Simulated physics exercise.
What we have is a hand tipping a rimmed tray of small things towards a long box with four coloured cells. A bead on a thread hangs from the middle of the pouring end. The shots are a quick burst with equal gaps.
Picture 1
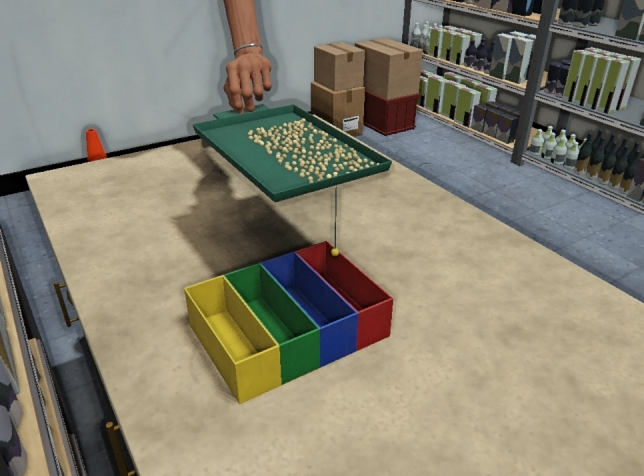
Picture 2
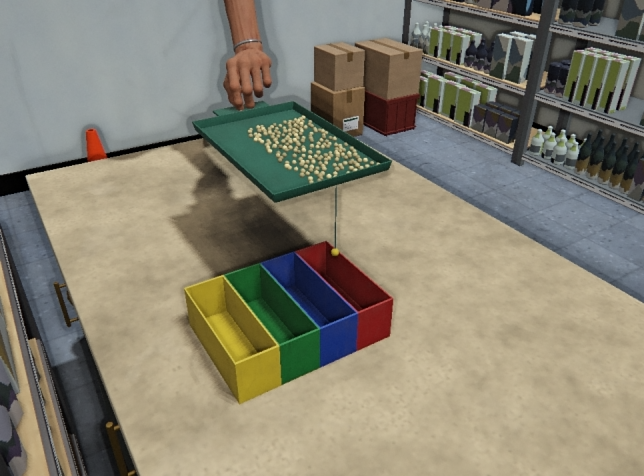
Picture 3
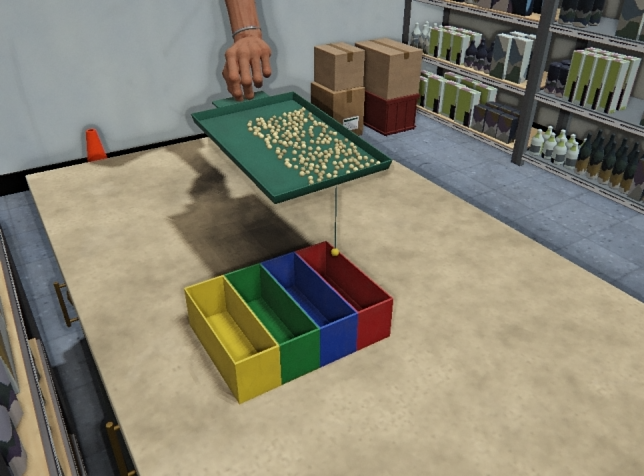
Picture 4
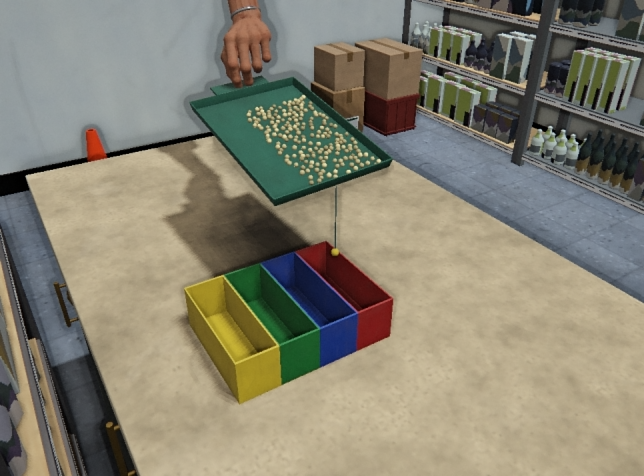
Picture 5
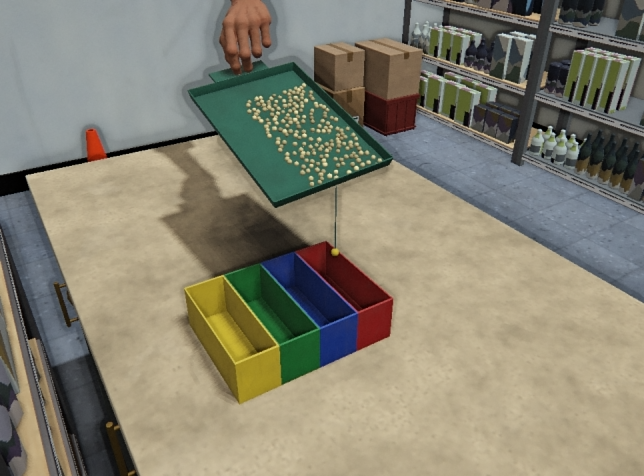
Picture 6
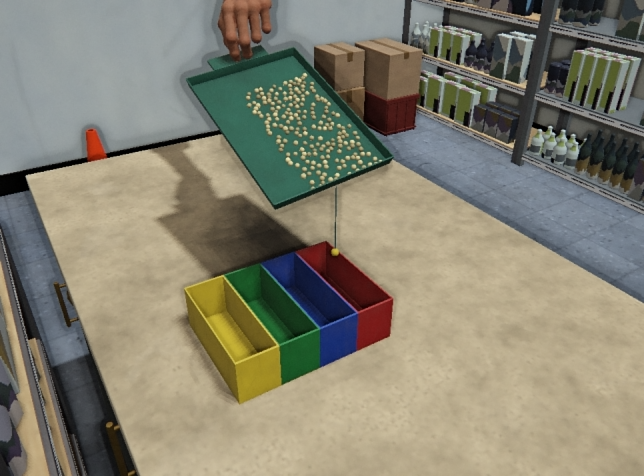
A hand raises the back of a green tray of beans, steepening it above four coloured cells.
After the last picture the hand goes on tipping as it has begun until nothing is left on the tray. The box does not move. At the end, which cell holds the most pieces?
Most goes to the blue cell.
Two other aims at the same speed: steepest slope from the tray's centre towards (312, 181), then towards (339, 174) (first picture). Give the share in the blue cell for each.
Near 40 % and 0 %.
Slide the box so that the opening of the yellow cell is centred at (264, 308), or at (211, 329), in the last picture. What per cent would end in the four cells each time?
First some 100, then 100 per cent.
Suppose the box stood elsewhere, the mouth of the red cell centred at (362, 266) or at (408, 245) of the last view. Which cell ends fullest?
First that green cell, then yellow.
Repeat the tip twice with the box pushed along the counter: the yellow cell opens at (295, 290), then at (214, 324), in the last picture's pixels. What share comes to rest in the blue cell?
The first gives 0 %, the second 70 %.
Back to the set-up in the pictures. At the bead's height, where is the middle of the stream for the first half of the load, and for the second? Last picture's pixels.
The first part at (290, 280); the rest at (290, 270).
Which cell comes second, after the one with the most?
Second comes the green one.
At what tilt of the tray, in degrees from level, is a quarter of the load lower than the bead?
Around 70° of tilt.
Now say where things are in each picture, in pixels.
In the first picture, corners of the pouring end at (275, 192) and (389, 161), level; middle of the load at (303, 149), soya beans; bead on its thread at (335, 252); yellow cell at (258, 371); green cell at (300, 353); blue cell at (339, 336); red cell at (374, 321).
In the second picture, corners of the pouring end at (275, 193) and (389, 160), level; middle of the load at (303, 148).
In the third picture, corners of the pouring end at (275, 194) and (389, 159), tipped barely, lowest at the left corner; middle of the load at (303, 144).
In the fourth picture, corners of the pouring end at (275, 197) and (390, 158), tipped a little, lowest at the left corner; middle of the load at (303, 137).
In the fifth picture, corners of the pouring end at (275, 200) and (390, 157), tipped clearly, lowest at the left corner; middle of the load at (304, 132).
In the sixth picture, corners of the pouring end at (275, 202) and (391, 156), tipped clearly, lowest at the left corner; middle of the load at (305, 129), nearly all on the move; yellow cell at (258, 371); green cell at (300, 353); blue cell at (339, 336); red cell at (374, 321).
Soon, tray tipped steeply; about two thirds on the tray; a small part in the green cell; a stray few in the blue cell; a stray few in the red cell; about a quarter falling or outside the box.
A while on, tray tipped past a quarter turn; a small part on the tray; about a third in the blue cell; about a quarter in the green cell; a stray few in the red cell; about a quarter falling or outside the box.
Towards the end, tray tipped past a quarter turn; about two thirds in the blue cell; about a third in the green cell; a small part in the red cell.
Finally, tray tipped past a quarter turn; about two thirds in the blue cell; about a third in the green cell; a small part in the red cell; none in the yellow cell.
